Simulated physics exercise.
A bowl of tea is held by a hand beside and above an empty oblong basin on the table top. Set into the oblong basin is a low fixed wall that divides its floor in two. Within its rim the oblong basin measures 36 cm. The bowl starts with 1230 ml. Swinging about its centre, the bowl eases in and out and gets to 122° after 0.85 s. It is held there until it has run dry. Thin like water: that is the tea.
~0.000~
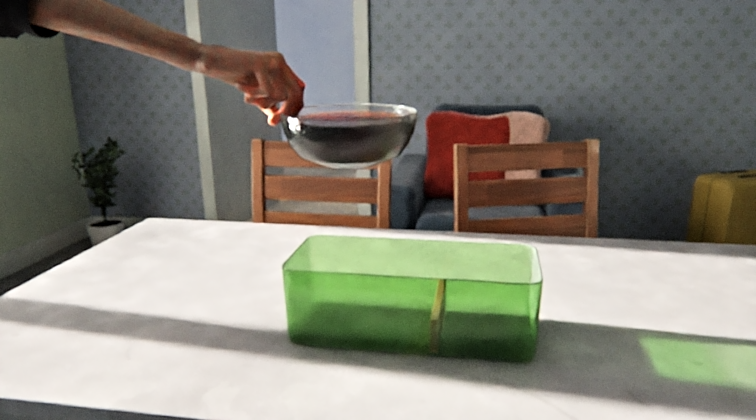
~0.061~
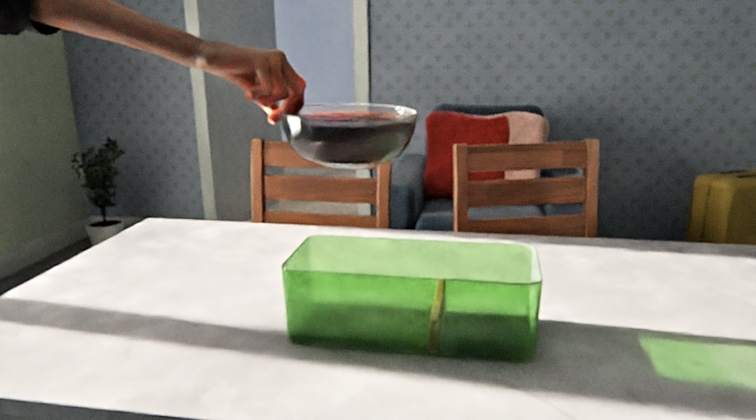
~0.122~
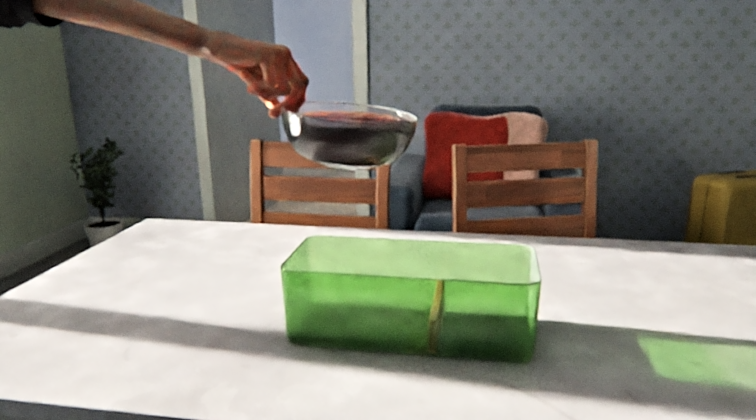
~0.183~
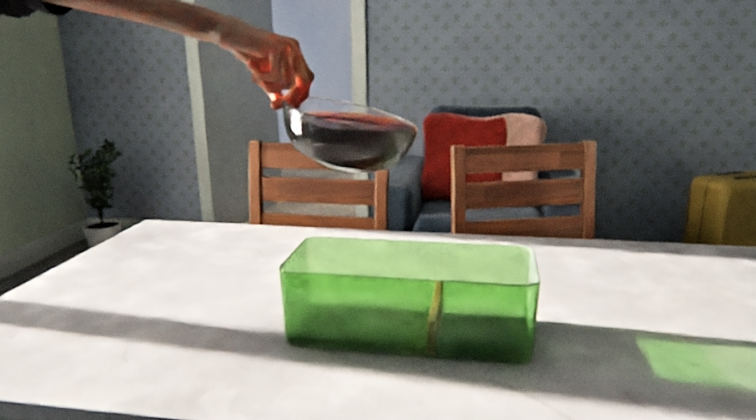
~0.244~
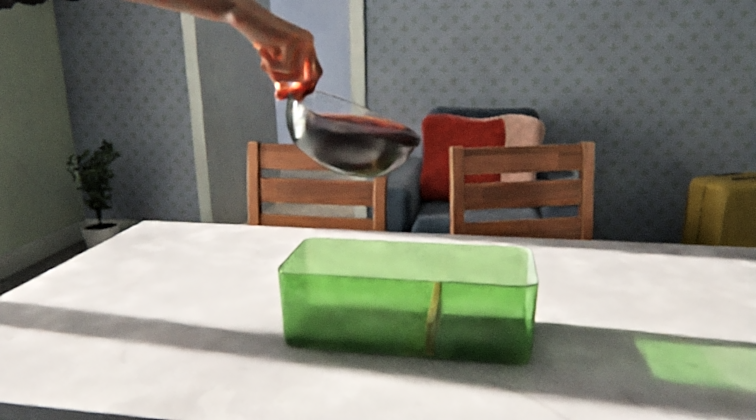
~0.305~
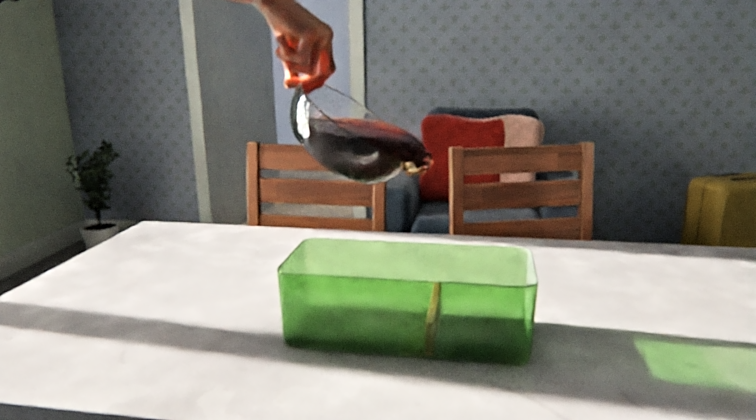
A hand tilting a glass bowl of dark liquid rightward above an empty green oblong basin on a white table.
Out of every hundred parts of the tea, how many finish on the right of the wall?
About 49 in every hundred.
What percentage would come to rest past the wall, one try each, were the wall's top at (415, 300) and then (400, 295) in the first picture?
65 per cent first, 75 per cent second.
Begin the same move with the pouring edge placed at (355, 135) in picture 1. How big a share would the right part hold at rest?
Result then: Approx. 15 %.
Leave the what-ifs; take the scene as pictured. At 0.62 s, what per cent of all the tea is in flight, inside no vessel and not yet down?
At that moment, about 30 percent.
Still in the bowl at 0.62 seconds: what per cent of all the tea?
Roughly 4 per cent.
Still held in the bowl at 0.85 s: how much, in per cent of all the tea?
Remaining share: Approx. 0 %.
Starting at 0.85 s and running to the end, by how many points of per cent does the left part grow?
9 %.
After 0.62 s the tilt is 101° and 4 per cent is still to pour, 5 is left of the wall and 57 right of it.
After 0.85 s the tilt is 122° and 0 per cent is still to pour, 31 is left of the wall and 39 right of it.
After 1.09 s the tilt is 122° and 0 per cent is still to pour, 36 is left of the wall and 53 right of it.
After 1.35 s the tilt is 122° and 0 per cent is still to pour, 39 is left of the wall and 50 right of it.
In the end 39 per cent lies left of the wall, 49 right of it and 11 outside.
